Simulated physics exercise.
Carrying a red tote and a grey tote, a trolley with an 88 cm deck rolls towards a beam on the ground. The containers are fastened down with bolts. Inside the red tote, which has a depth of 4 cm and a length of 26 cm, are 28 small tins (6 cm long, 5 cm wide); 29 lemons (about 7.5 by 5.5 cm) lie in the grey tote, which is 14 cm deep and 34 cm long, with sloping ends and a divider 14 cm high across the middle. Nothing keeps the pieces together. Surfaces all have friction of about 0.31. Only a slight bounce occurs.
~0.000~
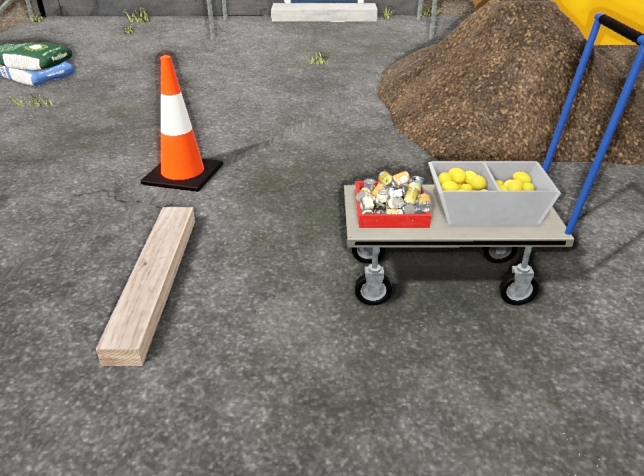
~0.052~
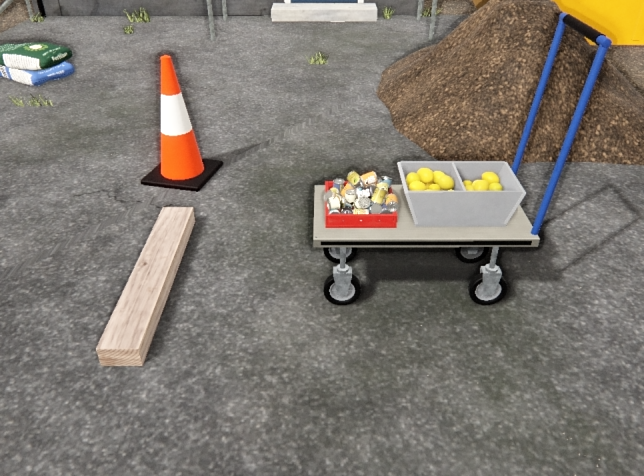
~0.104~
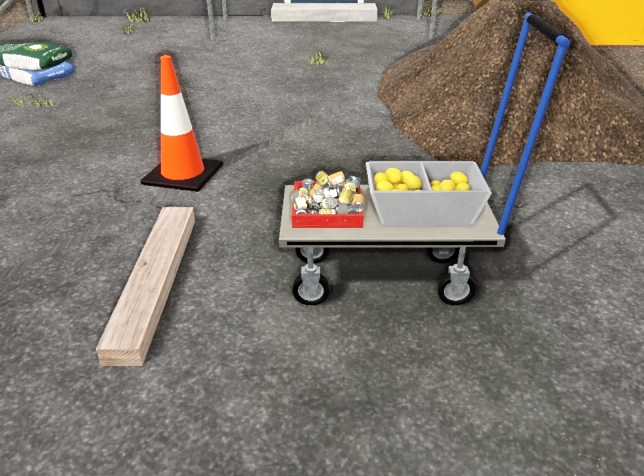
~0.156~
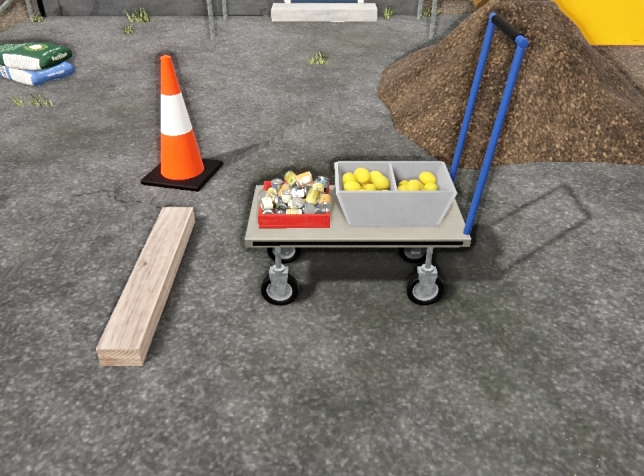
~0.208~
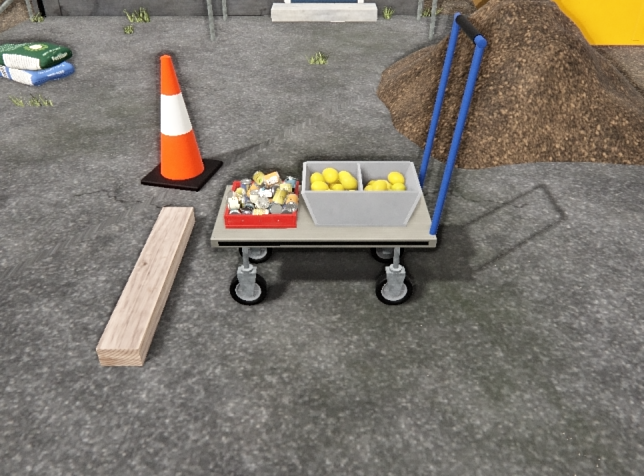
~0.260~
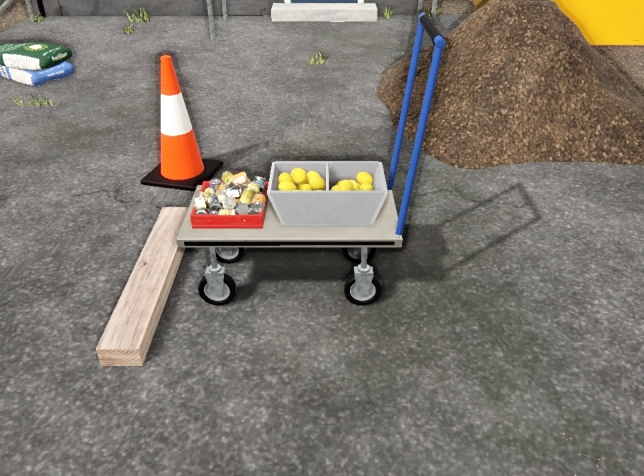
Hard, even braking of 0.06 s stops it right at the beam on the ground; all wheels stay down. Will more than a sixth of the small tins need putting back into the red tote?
Yes.
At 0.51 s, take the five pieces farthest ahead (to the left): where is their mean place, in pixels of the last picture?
The five leading pieces sit around (93, 202) in the last view.
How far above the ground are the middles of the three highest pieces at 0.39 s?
About 54 cm.
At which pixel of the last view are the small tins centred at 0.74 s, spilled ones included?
In the last view, the centre sits near (171, 203).
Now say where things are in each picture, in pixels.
In the first picture (places track the rim corner closest to us here), red tote (428, 215); grey tote (557, 191); 82 cm to go; all still inside.
Red tote (394, 215); grey tote (523, 191); 69 cm to go, in the second picture.
Red tote (360, 215); grey tote (488, 191); 55 cm to go, in the third picture.
Red tote (326, 215); grey tote (454, 191); 42 cm to go, in the fourth picture.
Red tote (293, 215); grey tote (419, 192); 29 cm to go, in the fifth picture.
Red tote (259, 215); grey tote (385, 192); 15 cm to go; all still inside, in the sixth picture.
After 0.29 s, the brake bites.
After 0.39 s, the red tote is down by 4 of 28 and the grey tote has all 29.
After 0.51 s, the red tote is down by 11 of 28 and the grey tote has all 29.
After 0.74 s, the red tote is down by 14 of 28 and the grey tote has all 29.
Final count (at 1.24 s), the red tote is down by 14 of 28 and the grey tote has all 29. Asked share, 14 of 28, 50 per cent.
